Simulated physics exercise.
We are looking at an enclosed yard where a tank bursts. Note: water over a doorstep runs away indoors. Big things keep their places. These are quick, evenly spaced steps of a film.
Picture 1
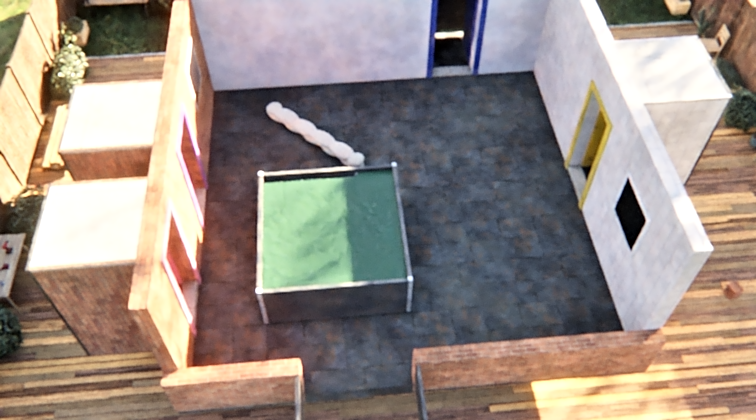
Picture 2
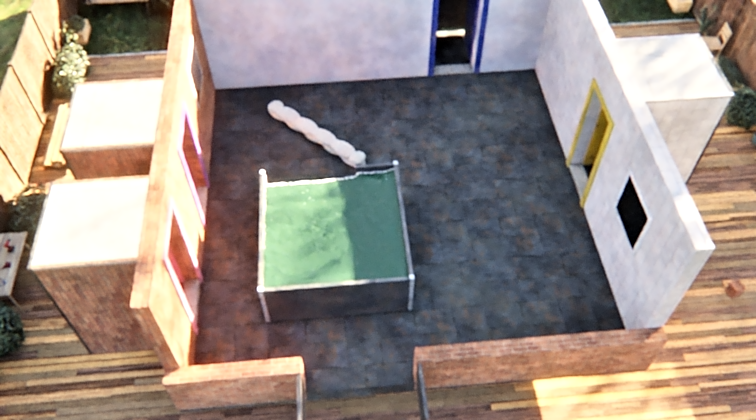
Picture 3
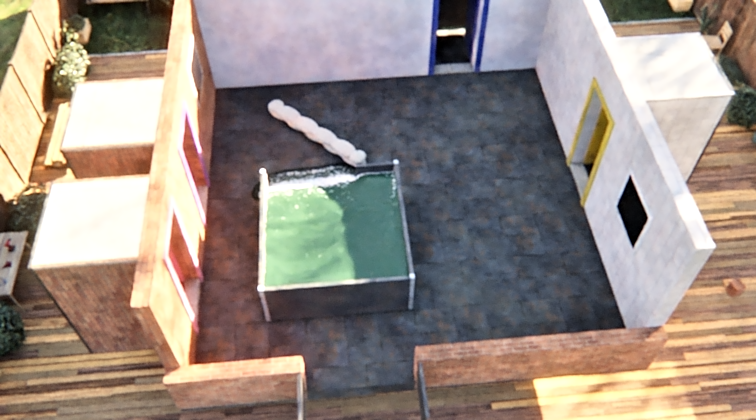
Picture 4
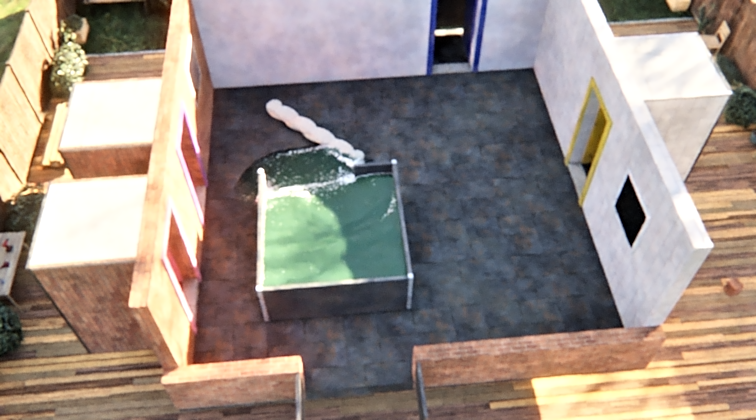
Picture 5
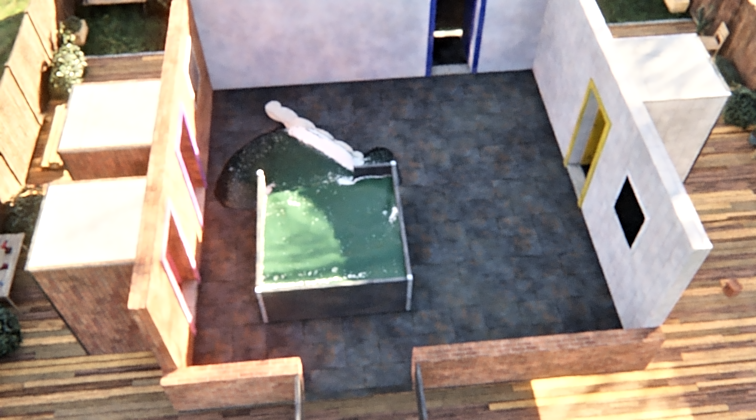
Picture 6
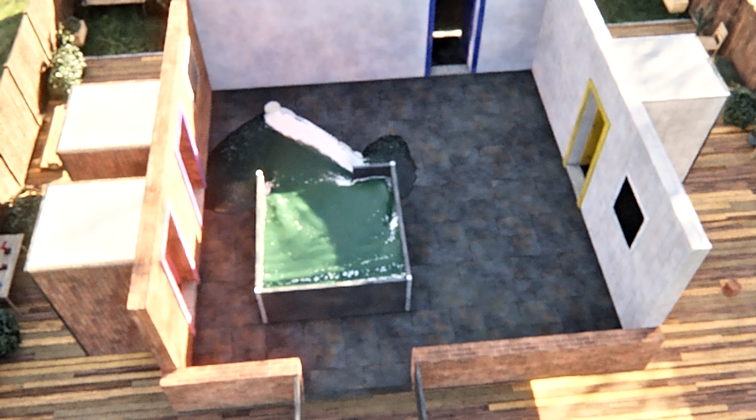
Green water pours from the far side of the tank and spreads around the pale twisted barrier.
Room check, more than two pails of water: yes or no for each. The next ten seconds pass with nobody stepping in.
Pink door, no; blue door, yes; purple door, yes; yellow door, yes.
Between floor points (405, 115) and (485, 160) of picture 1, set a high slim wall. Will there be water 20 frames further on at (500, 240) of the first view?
Spot check: Untouched.
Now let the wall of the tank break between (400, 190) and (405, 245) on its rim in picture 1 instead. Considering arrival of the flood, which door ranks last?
Answer: The door marked purple.
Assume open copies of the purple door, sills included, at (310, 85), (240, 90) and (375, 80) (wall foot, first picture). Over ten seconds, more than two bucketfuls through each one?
In the listed order: Tops the limit, tops the limit, tops the limit.
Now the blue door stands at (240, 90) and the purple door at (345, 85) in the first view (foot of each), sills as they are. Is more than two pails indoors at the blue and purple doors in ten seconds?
Result - blue door: Crosses the limit; purple door: Crosses the limit.
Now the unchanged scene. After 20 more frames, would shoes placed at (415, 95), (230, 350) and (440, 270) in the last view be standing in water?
In turn, the points end up soaked, high and dry and high and dry.
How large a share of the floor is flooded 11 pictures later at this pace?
About 40 %.
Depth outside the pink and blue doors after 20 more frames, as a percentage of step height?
Estimate, in order: 0 and 210 percent.
A moment on, water covers 30 % of the floor; the pink door not reached, the blue door not reached, the purple door wet at the sill, nothing in, the yellow door not reached.
Next, water covers 40 % of the floor; the pink door not reached, the blue door not reached, the purple door wet at the sill, nothing in, the yellow door not reached.
Then, water covers 50 % of the floor; the pink door not reached, the blue door under two buckets in, the purple door under two buckets in, the yellow door not reached.
Later, water covers 85 % of the floor; the pink door wet at the sill, nothing in, the blue door under two buckets in, the purple door over two buckets in, the yellow door over two buckets in.
In the end, water covers 95 % of the floor; the pink door under two buckets in, the blue door over two buckets in, the purple door far over two buckets in, the yellow door over two buckets in.
